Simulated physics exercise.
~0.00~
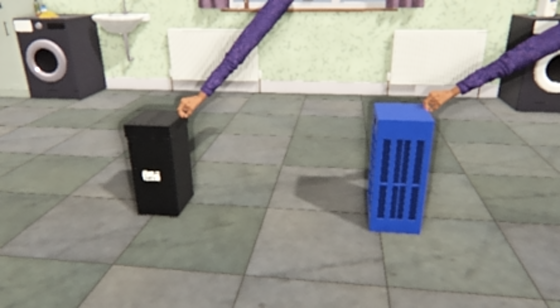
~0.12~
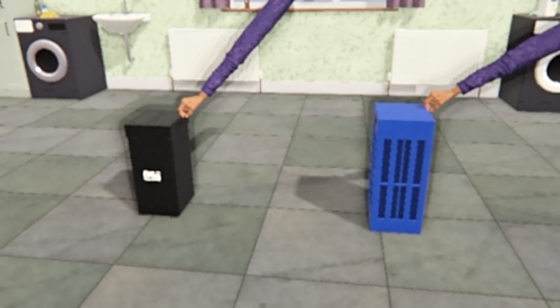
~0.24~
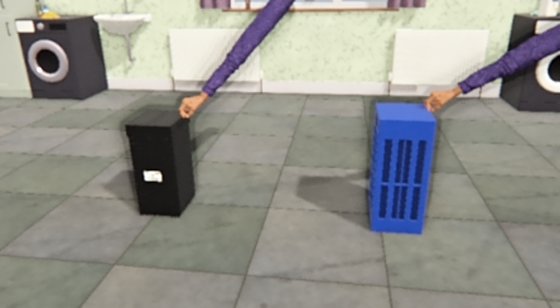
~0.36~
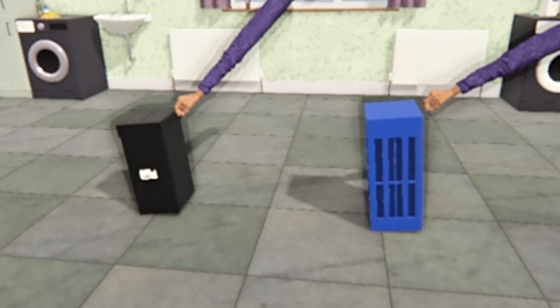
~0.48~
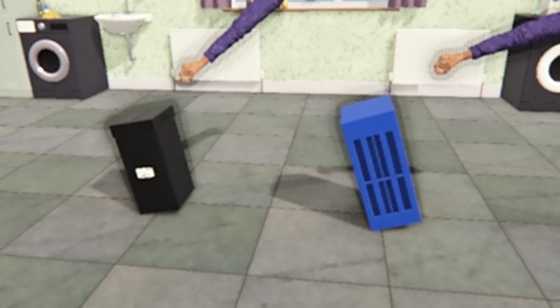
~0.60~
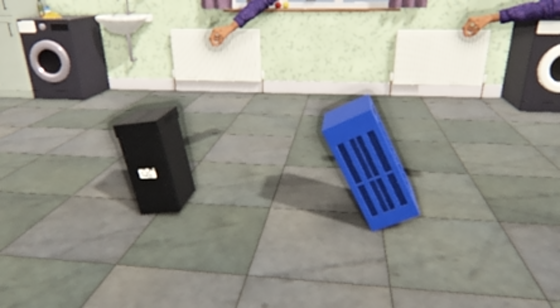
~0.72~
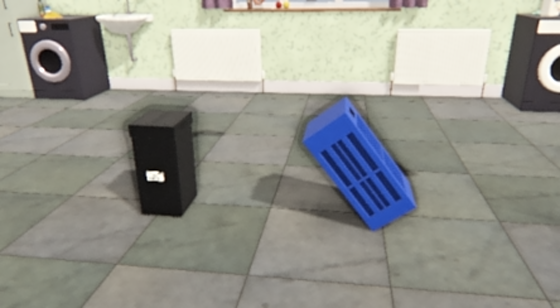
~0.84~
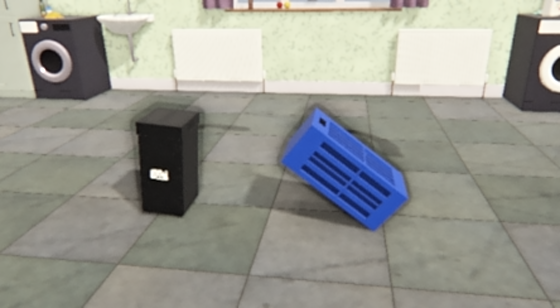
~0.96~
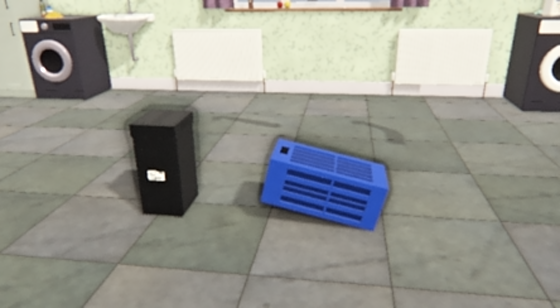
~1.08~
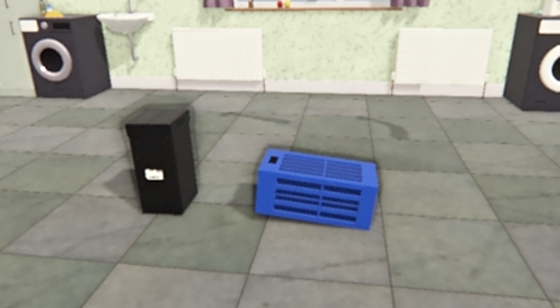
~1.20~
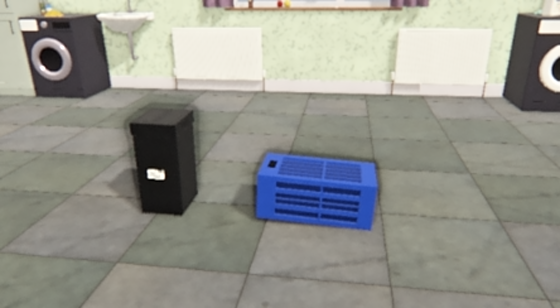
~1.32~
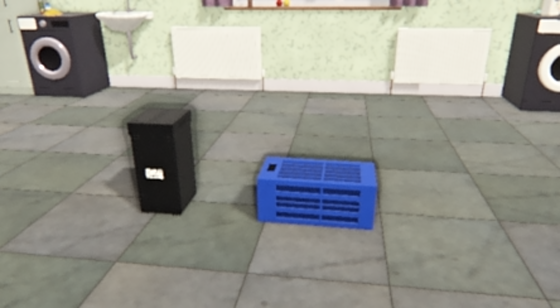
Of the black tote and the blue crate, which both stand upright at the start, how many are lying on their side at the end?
One of them is lying on its side at the end, the blue crate.
The clip shows two purple-sleeved arms tipping a black tote and a tall blue crate to the left on a tiled floor, then letting go and drawing back; the tote rocks back upright, while the crate topples left and ends on its side.
